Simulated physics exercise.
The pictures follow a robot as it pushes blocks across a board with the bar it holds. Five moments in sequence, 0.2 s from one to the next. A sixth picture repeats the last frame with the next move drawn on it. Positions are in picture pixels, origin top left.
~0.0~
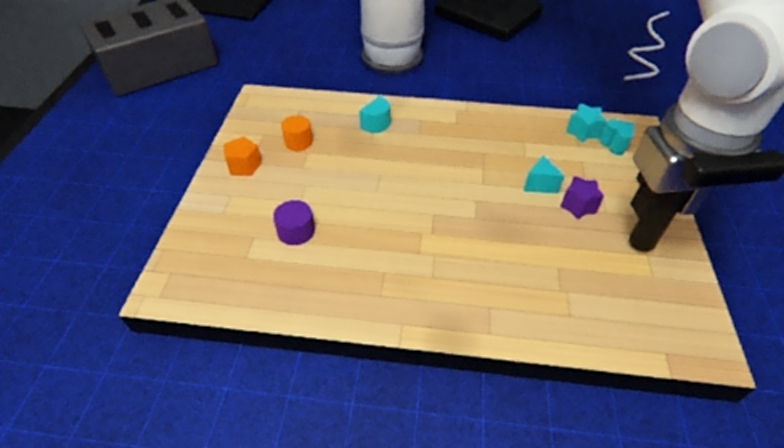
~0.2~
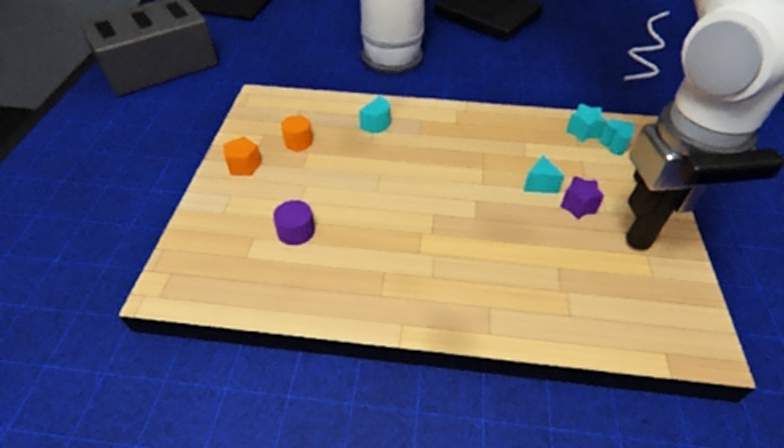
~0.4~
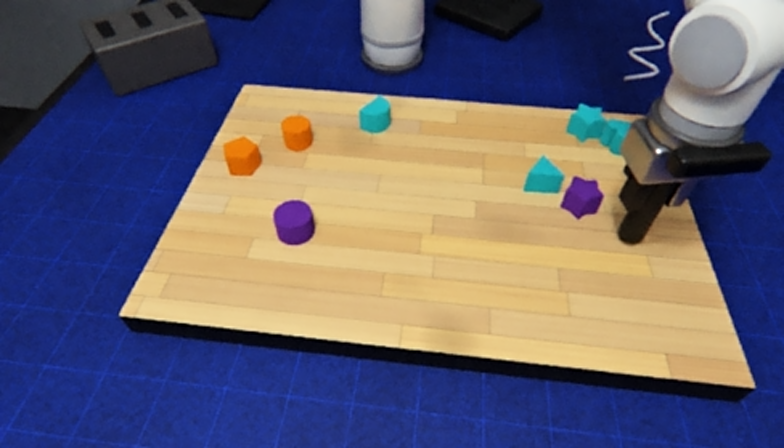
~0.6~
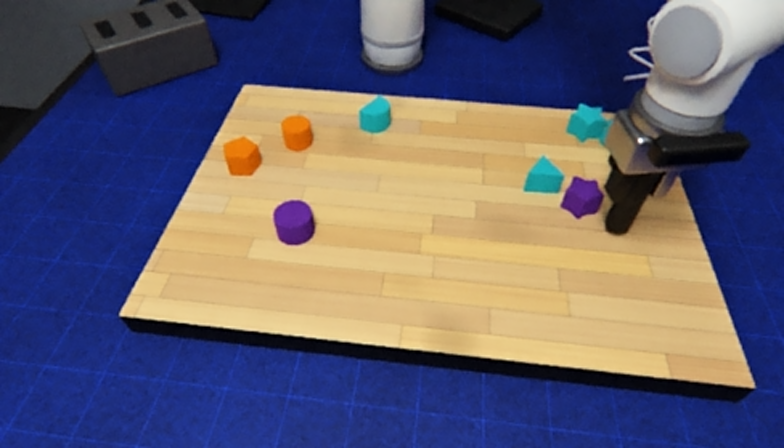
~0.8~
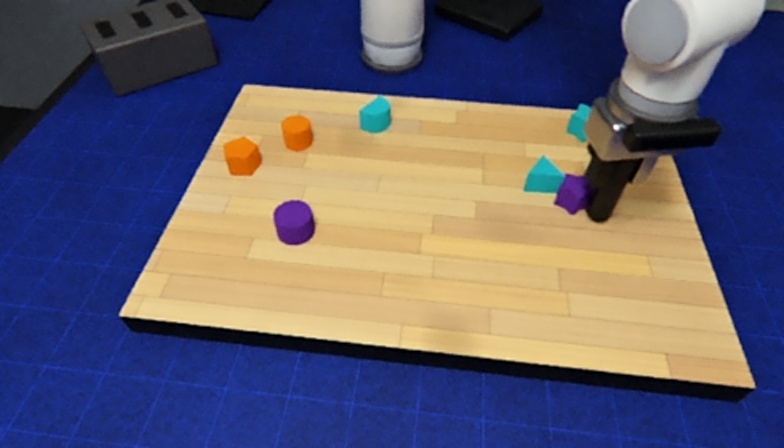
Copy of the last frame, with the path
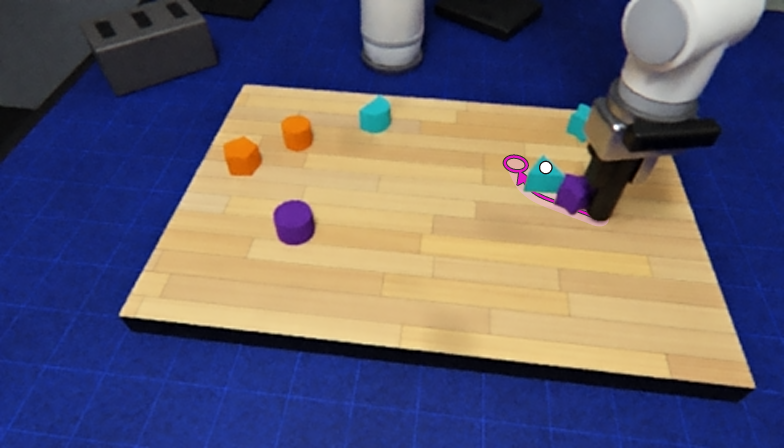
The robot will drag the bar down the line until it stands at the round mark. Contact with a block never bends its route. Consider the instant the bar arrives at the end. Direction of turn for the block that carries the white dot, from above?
It twists anticlockwise.
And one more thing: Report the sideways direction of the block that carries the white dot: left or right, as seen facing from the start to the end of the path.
To the right.
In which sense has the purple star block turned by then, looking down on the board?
Its rotation is clockwise.
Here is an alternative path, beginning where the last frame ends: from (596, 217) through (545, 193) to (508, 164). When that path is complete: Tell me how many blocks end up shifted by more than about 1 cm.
Moved: Exactly two.
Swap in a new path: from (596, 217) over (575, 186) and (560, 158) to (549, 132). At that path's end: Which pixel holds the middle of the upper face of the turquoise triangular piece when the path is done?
Its top face will be centred at roughly (528, 163).
The drawn path runs from (596, 217) through (560, 204) and (529, 187) to (516, 164); the dot is on the turquoise triangular piece.
On the path given first. One third of the way, bar at (561, 199); turquoise triangular piece at (524, 156), turned 50° anticlockwise; purple star block at (551, 165), turned 35° clockwise.
Two thirds of the way, bar at (530, 182); turquoise triangular piece at (518, 150), turned 70° anticlockwise; purple star block at (545, 155), turned 65° clockwise.
At the end, bar at (517, 159); turquoise triangular piece at (506, 134), turned 50° anticlockwise; purple star block at (546, 147), turned 110° clockwise.
